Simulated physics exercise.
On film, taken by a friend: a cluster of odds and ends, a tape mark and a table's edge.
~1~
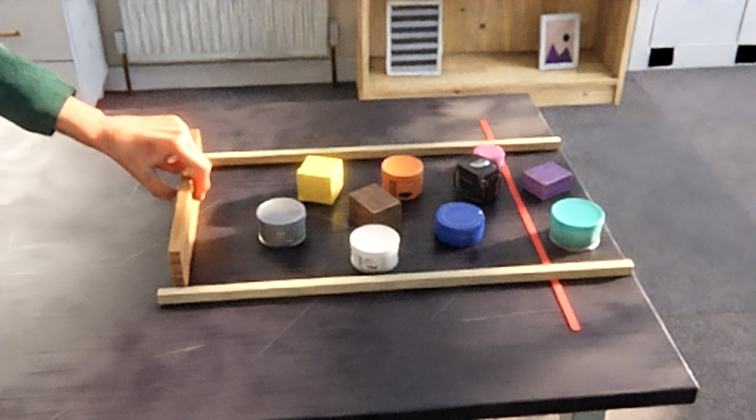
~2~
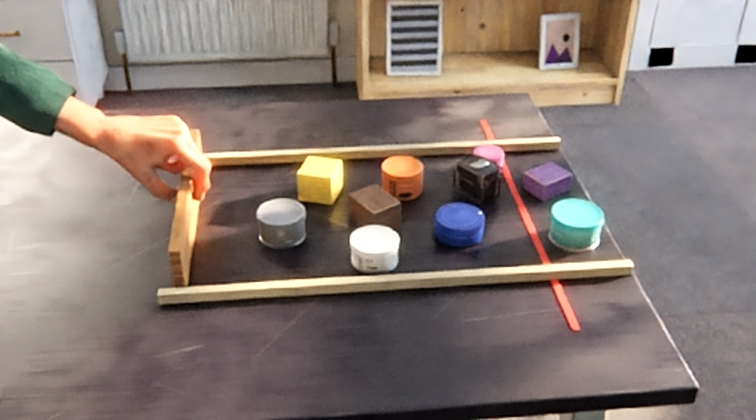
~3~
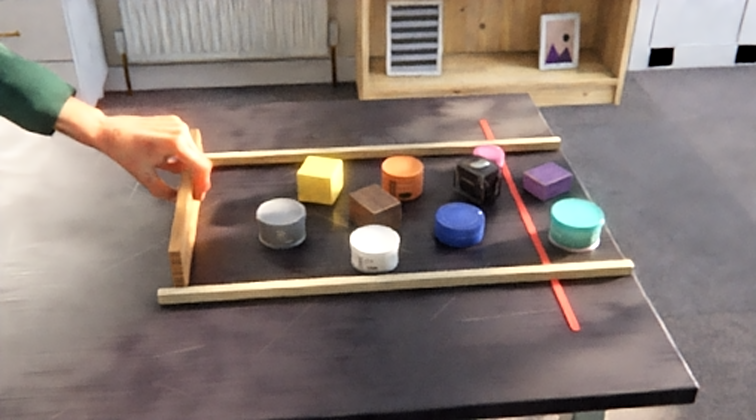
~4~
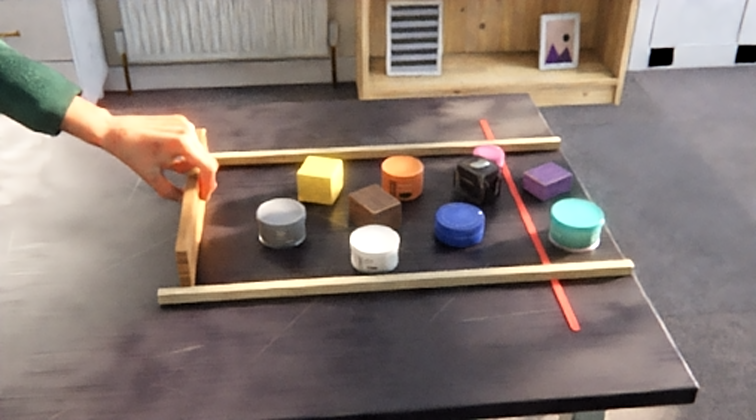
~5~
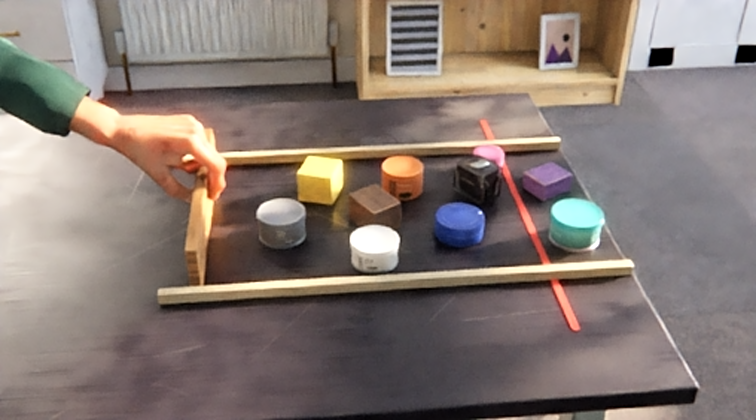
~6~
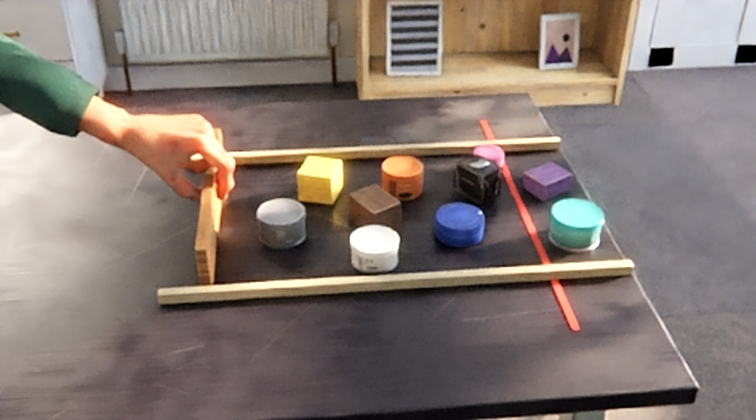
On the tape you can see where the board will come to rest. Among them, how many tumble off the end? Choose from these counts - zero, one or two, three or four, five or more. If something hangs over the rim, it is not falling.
Count: One or two.
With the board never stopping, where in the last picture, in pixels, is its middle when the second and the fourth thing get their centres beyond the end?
At (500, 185) for the second, at (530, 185) for the fourth.
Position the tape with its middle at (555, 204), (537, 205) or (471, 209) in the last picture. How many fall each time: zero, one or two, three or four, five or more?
Counts for the three spots in order: Five or more; 3 or 4; not one.
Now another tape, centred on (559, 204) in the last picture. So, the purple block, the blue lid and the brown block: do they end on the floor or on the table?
The purple block is no longer there; as for the blue lid, it is no longer there; and the brown block is still there.
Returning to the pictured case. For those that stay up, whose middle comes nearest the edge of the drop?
That would be the black case.
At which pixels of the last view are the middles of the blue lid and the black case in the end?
Look around (600, 229) for the first and around (587, 180) for the second.
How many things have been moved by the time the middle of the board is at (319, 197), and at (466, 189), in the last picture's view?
Counts: 3 / 10.
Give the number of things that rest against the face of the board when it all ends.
It's touching 3 at the end.
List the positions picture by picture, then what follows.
Turquoise tin (576, 225); purple block (547, 181); pink lid (488, 159); board (188, 204); tape (521, 206), in the first picture.
Purple block (547, 181); orange tub (402, 179), in the second picture.
Pink lid (488, 160); grey pot (282, 223), in the third picture.
Turquoise tin (576, 225); black case (478, 178), in the fourth picture.
Purple block (547, 181); board (203, 203), in the fifth picture.
Turquoise tin (576, 225); purple block (547, 181); pink lid (488, 160); board (211, 202); tape (521, 206), in the sixth picture.
A little later, none off yet; turquoise tin at rest near (576, 225); purple block at rest near (547, 181); pink lid at rest near (488, 160).
When it is over, the number that fall off is one or two; down, purple block and turquoise tin.
